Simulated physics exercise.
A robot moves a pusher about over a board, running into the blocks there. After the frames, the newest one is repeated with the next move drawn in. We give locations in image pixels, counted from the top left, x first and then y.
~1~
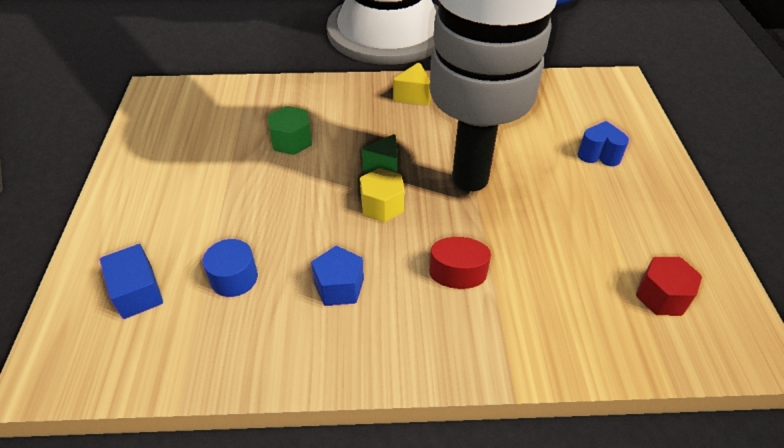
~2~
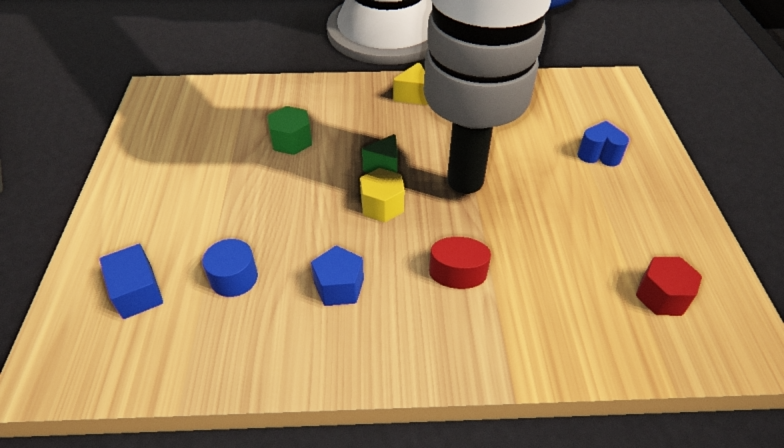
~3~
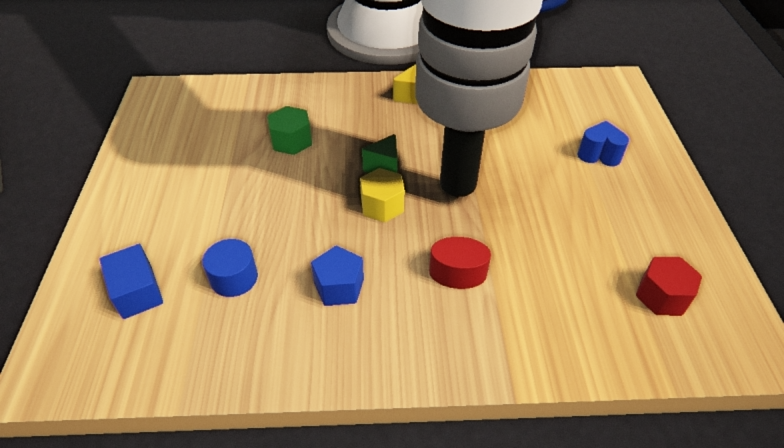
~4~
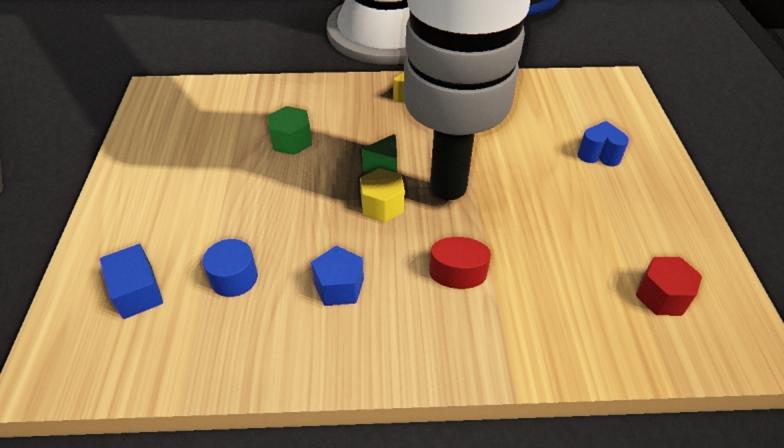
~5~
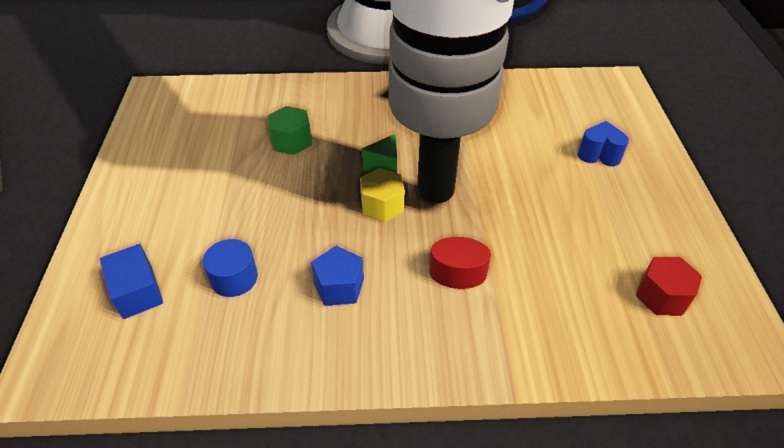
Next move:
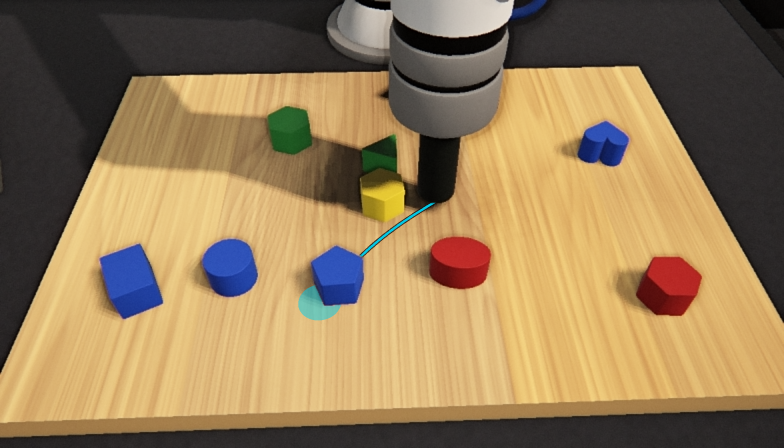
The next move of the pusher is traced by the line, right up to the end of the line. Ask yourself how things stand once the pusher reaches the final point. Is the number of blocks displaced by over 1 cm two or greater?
Short answer: Yes.
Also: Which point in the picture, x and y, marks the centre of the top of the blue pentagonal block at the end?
My best guess is (299, 319).
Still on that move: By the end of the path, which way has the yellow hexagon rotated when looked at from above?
It goes round the way clock hands do.
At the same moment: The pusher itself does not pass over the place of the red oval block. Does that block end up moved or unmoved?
It is still where it was.
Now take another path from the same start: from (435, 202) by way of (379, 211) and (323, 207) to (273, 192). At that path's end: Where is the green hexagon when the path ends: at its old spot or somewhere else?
It keeps its spot.
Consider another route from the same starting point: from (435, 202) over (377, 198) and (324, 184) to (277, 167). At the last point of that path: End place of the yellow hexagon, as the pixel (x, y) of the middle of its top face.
It comes to (304, 188).
The drawn path runs from (435, 202) over (375, 244) to (320, 302).
The first path, step by step. One third of the way, pusher at (394, 218); yellow hexagon at (365, 186), turned 50° clockwise.
Two thirds of the way, pusher at (355, 252); blue pentagonal block at (333, 271); yellow hexagon at (365, 186), turned 50° clockwise.
At the end, pusher at (318, 292); blue pentagonal block at (299, 319), turned 20° anticlockwise; yellow hexagon at (365, 186), turned 50° clockwise; green triangular piece not moved; red oval block not moved.
